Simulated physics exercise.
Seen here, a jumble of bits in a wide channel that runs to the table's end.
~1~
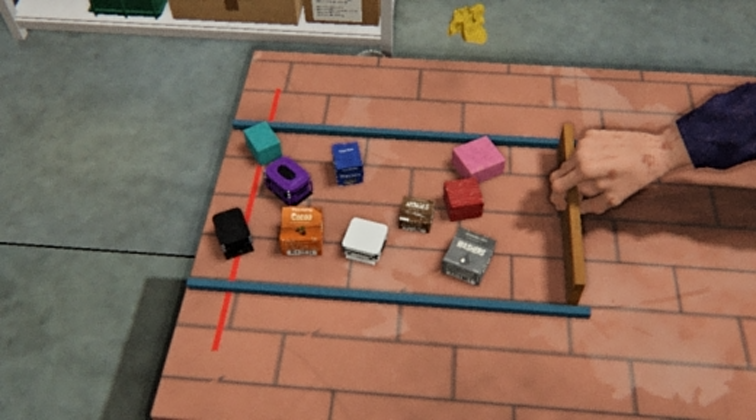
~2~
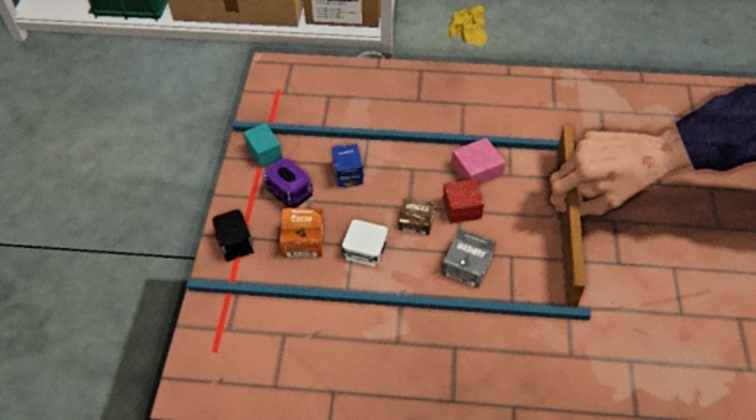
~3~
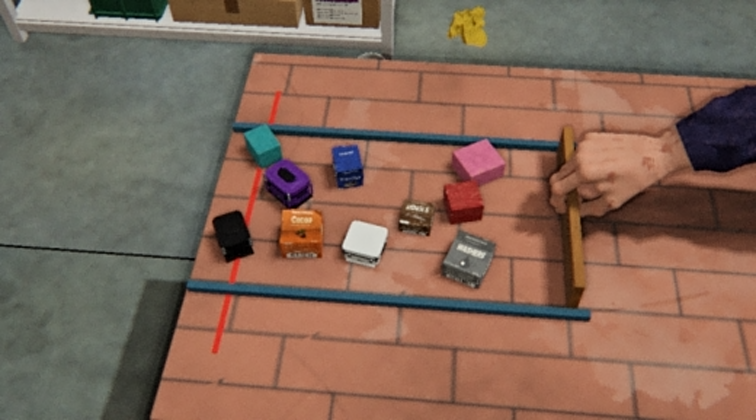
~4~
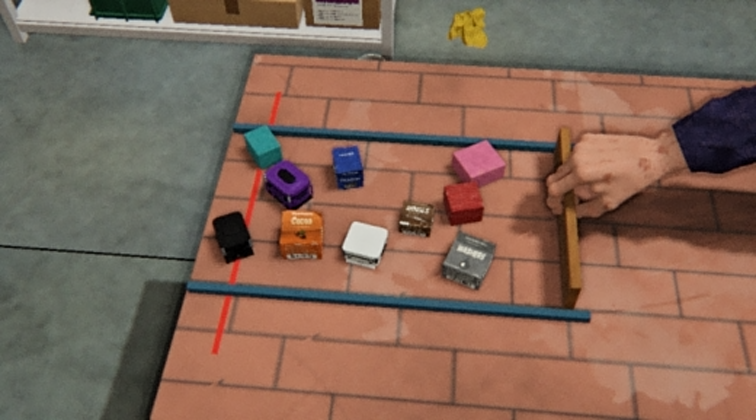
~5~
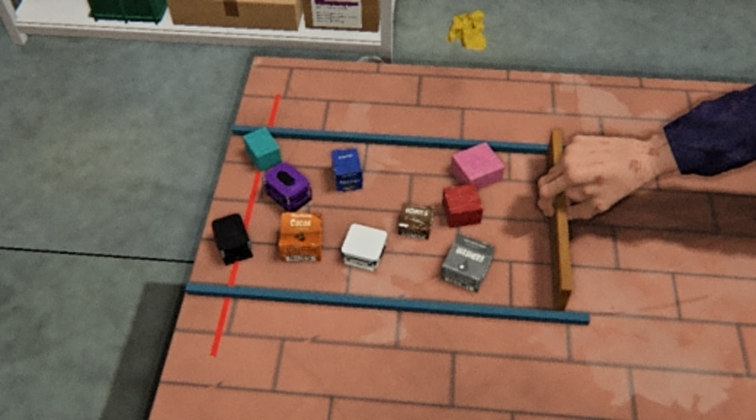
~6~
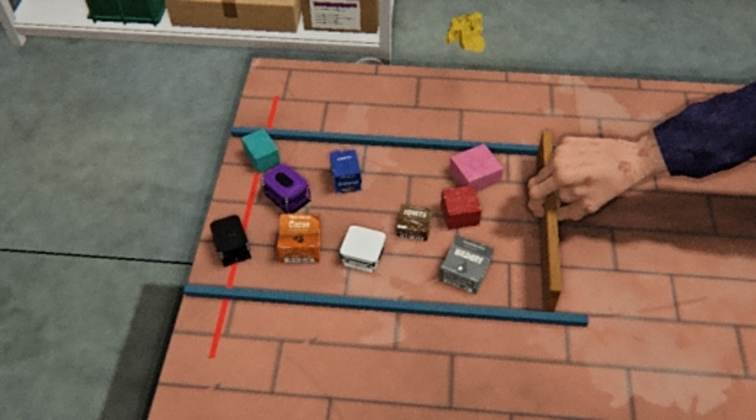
At the start, a hand holds a wooden board upright at the right of a channel between two blue strips, with small colourful blocks and cases scattered to its left. The board stays nearly still, then the hand slides it slightly left, while the objects keep their arrangement, untouched by it.
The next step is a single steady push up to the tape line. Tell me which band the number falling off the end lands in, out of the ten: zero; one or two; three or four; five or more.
I expect at least five pieces to go over the edge.
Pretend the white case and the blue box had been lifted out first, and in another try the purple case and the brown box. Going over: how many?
The number is 4 for the first case and 5 for the second.
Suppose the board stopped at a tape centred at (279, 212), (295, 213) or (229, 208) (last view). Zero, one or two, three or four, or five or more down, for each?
First one to two, next just one or two, finally five or over.
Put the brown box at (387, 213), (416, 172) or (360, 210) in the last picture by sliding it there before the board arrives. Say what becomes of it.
In sequence: It goes; it goes; it goes.
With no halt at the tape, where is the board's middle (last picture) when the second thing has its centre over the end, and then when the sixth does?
(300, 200) and (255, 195).
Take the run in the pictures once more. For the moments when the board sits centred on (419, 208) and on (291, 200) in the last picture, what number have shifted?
One spot: 5. Other spot: 10.
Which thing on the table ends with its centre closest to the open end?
The foremost one is the brown box.
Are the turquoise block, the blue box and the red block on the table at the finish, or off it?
Turquoise block: Down; blue box: Down; red block: Still up.
Soon after, none off yet; black case at rest near (231, 241); turquoise block at rest near (261, 151); purple case at rest near (286, 189).
Then, none off yet; black case moved about its own width near (202, 239); turquoise block at rest near (261, 151); purple case moving near (278, 188).
At rest, the number that fall off is five or more; fallen, white case, blue box, orange box, purple case, turquoise block and black case.
